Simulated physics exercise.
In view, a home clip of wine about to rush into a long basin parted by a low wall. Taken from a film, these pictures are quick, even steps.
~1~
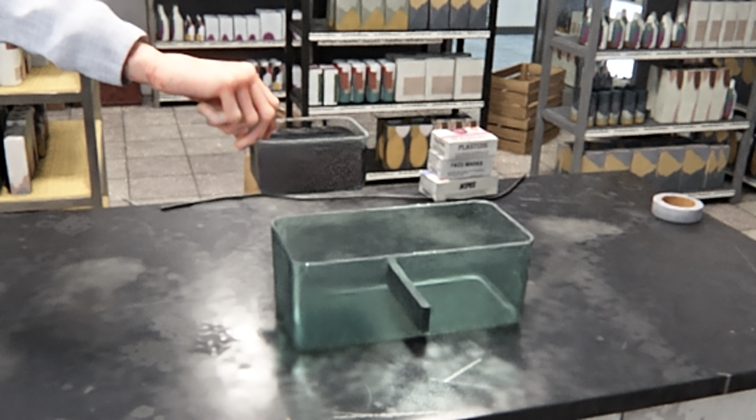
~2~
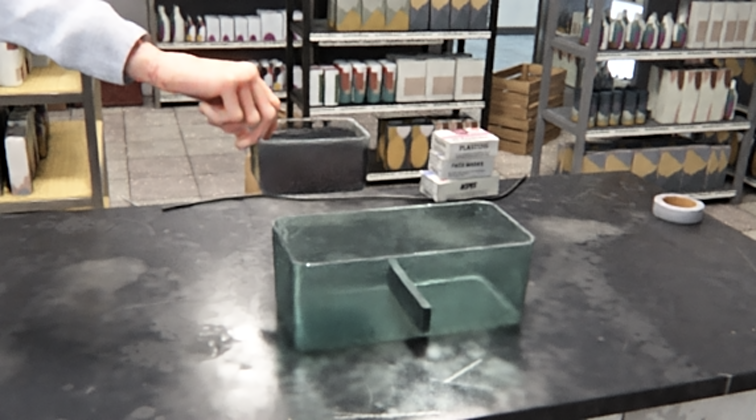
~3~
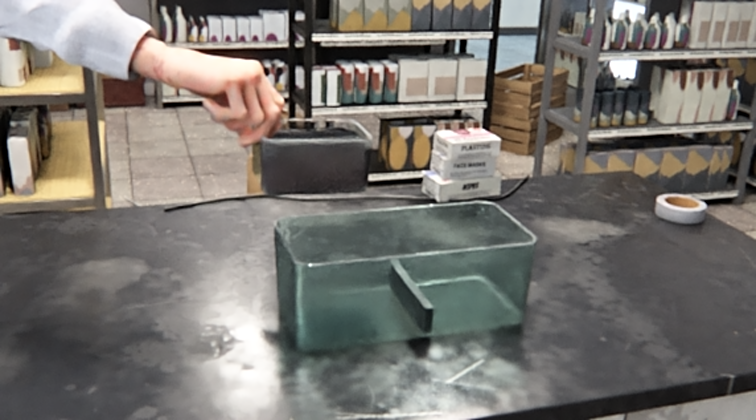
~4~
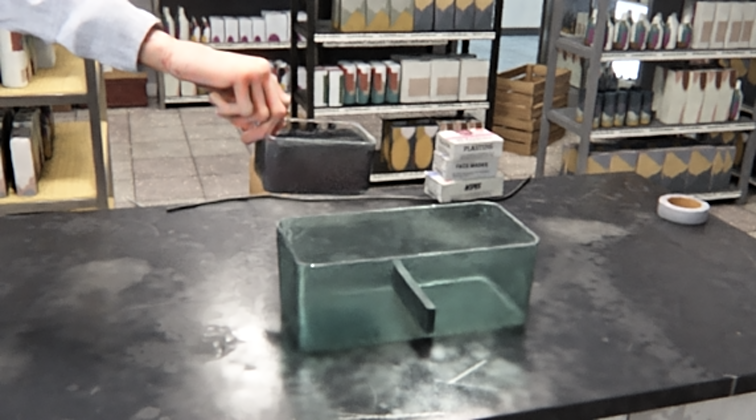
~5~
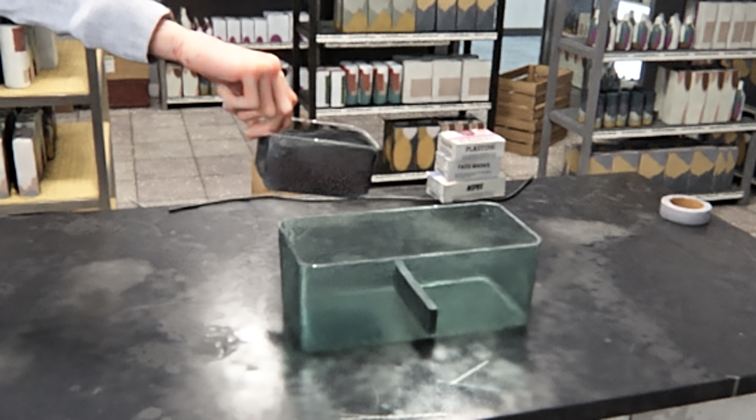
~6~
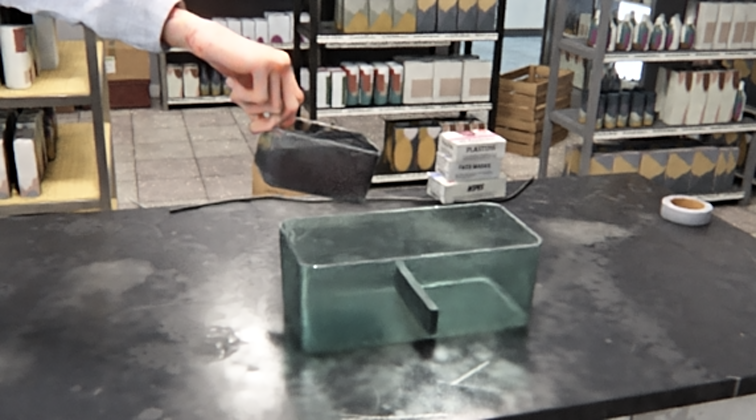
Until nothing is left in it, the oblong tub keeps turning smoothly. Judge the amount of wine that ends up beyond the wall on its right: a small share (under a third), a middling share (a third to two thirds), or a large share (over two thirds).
A middling share.
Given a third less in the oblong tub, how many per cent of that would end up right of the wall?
It would be somewhere near 10 %.
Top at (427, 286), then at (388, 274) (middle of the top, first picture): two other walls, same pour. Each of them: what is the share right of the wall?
10 % and 70 %, roughly.
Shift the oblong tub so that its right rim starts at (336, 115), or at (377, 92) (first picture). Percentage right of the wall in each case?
You'd get 10 percent from the first and 70 percent from the second.
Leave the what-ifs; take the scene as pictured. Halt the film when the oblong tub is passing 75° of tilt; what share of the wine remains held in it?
Roughly 30 percent.
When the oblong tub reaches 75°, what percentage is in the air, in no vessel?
About 30 per cent.
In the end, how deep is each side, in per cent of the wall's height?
Left part: 40 per cent; right part: 40.
A moment on, the oblong tub is tipped on its side and 32 per cent is still to pour, 14 is left of the wall and 23 right of it.
Next, the oblong tub is tipped right over and 4 per cent is still to pour, 45 is left of the wall and 48 right of it.
Then the oblong tub is tipped right over and 0 per cent is still to pour, 51 is left of the wall and 48 right of it.
Later the oblong tub is tipped right over and 0 per cent is still to pour, 51 is left of the wall and 49 right of it.
At rest 51 per cent lies left of the wall, 49 right of it and 0 outside.
